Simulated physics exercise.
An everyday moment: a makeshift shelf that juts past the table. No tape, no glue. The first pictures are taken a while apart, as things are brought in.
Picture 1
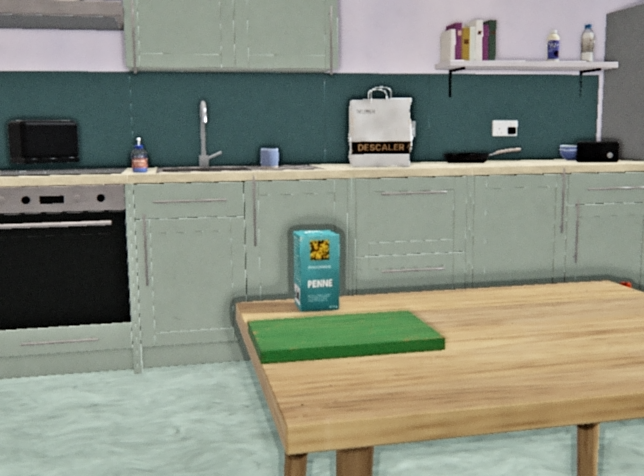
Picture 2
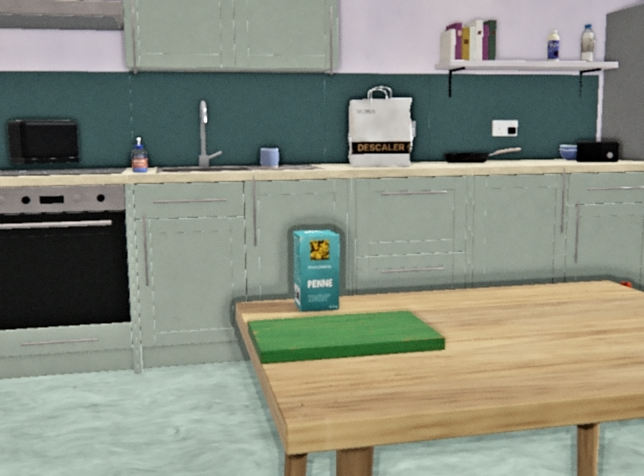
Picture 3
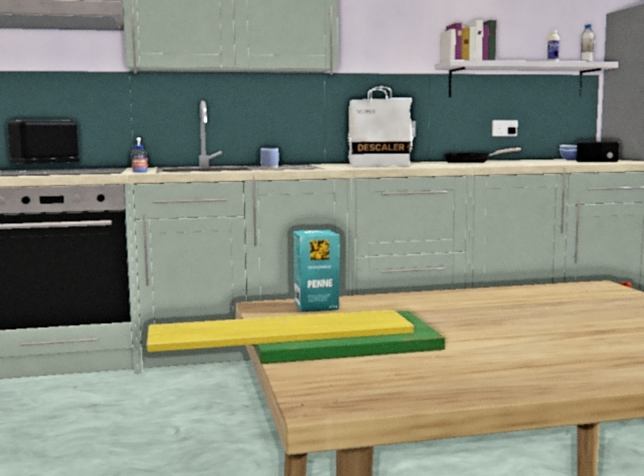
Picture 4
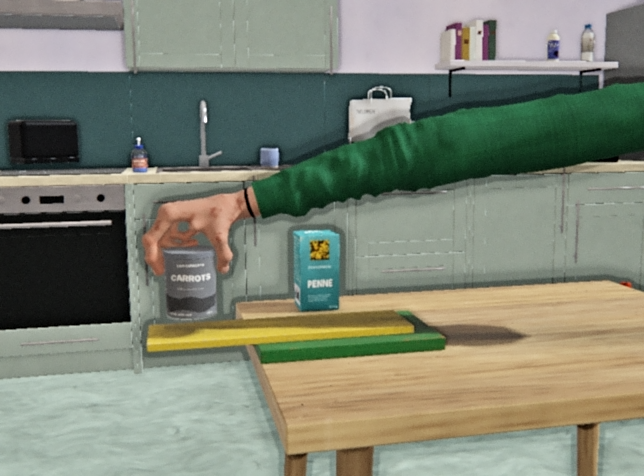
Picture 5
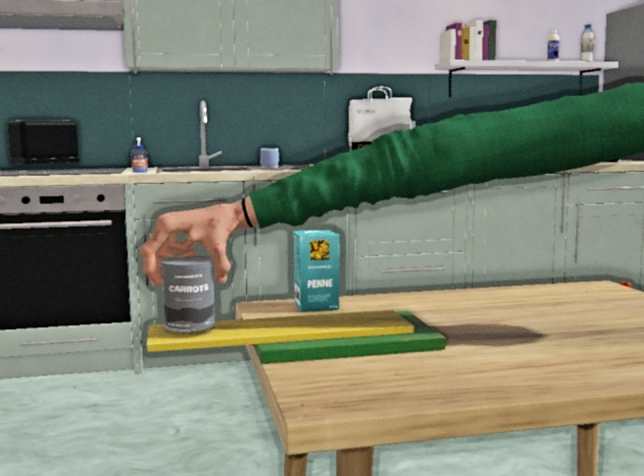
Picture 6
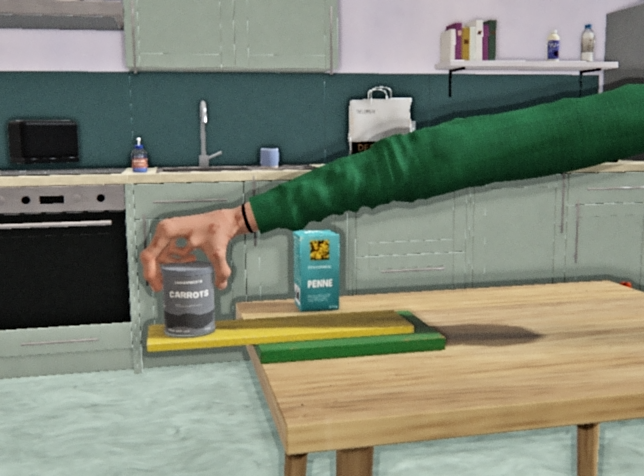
In a kitchen with pale green cabinets and a dark teal backsplash, a still camera faces a wooden table from across the room. A turquoise penne carton stands near a green slab at the table's left corner, and a yellow plank appears on the slab, jutting out past the left edge. A green-sleeved arm reaches in from the right, lowering a grey carrots tin onto the plank's left end, hand still around it.
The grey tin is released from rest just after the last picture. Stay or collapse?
In the end the plank comes down.
Then, 0.50 s later than the last frame, grey tin now down on the floor or falling; yellow plank tilted by 59°.
Then, 0.70 s later than the last frame, yellow plank now down on the floor or falling.
Then, 0.80 s later than the last frame, things are still on the move.
Then, 1.00 s later than the last frame, as before.
When it is over, down on the floor or falling, grey tin and yellow plank; the other 2 as before. The plank tips off the edge.
